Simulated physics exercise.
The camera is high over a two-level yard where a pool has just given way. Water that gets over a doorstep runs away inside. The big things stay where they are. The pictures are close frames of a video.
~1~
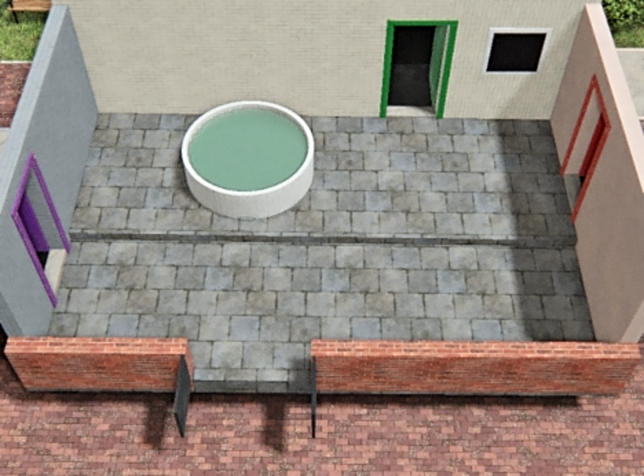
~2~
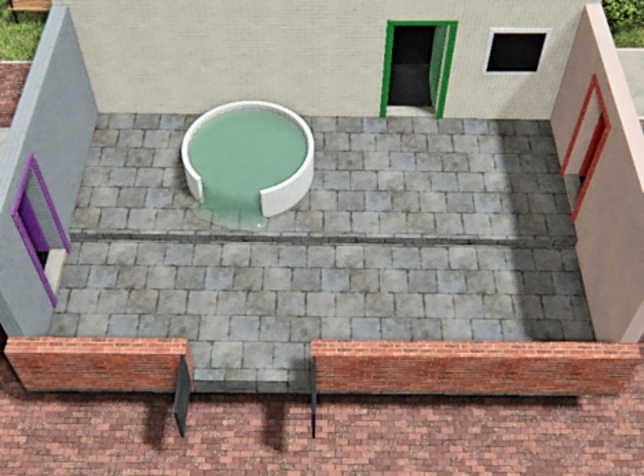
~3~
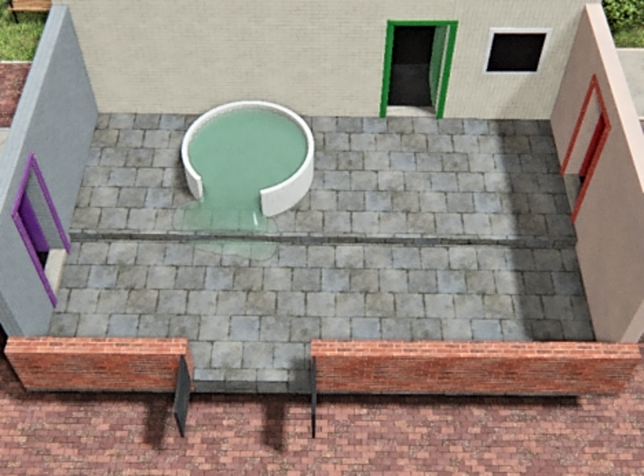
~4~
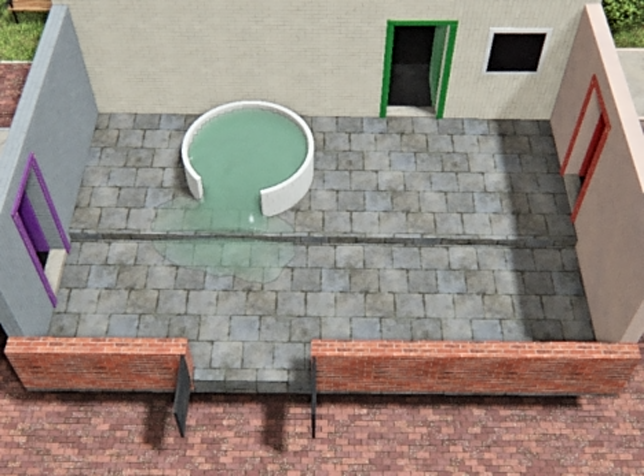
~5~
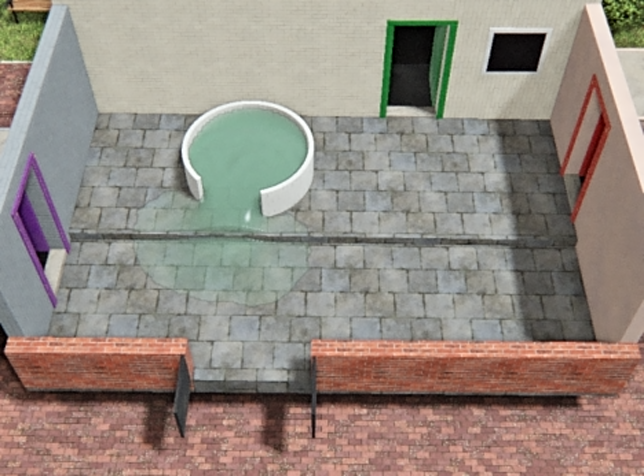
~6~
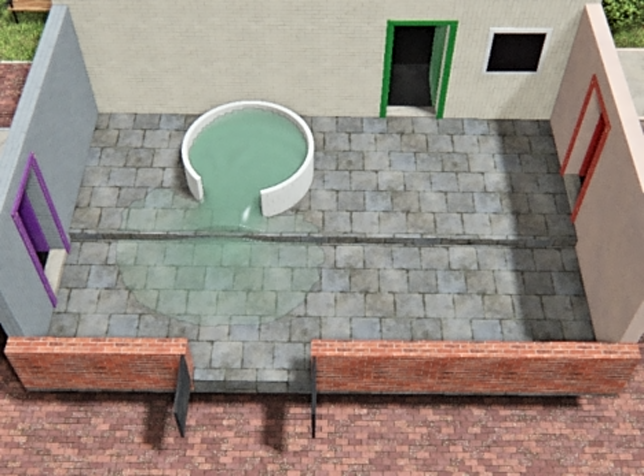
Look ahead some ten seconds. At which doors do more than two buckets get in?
In the end: The green door admits no more than that; the purple door admits no more than that; the red door admits no more than that.
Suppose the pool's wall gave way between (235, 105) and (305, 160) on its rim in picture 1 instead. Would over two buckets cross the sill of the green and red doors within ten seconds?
In short: Green door takes more; red door is over.
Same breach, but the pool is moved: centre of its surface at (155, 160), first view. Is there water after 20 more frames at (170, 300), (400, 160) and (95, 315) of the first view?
One after the other: Awash, free of water, under water.
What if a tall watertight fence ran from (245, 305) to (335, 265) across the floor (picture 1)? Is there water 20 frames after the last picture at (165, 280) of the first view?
At that place: Flooded.
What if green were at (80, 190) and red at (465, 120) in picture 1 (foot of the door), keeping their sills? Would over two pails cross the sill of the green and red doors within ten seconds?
In short: The green door takes less, the red door takes less.
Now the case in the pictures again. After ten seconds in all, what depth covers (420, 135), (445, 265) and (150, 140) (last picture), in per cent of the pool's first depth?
In that order: 0, 4 and 0 per cent.
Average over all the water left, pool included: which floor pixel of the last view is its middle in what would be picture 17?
Close to (217, 224).
A moment on, water covers 25 % of the floor; the green door not reached, the purple door wet at the sill, nothing in, the red door not reached.
Next, water covers 30 % of the floor; the green door not reached, the purple door wet at the sill, nothing in, the red door not reached.
Then, water covers 30 % of the floor; the green door not reached, the purple door under two buckets in, the red door not reached.
Later, water covers 30 % of the floor; the green door not reached, the purple door under two buckets in, the red door not reached.
In the end, water covers 50 % of the floor; the green door not reached, the purple door under two buckets in, the red door not reached.
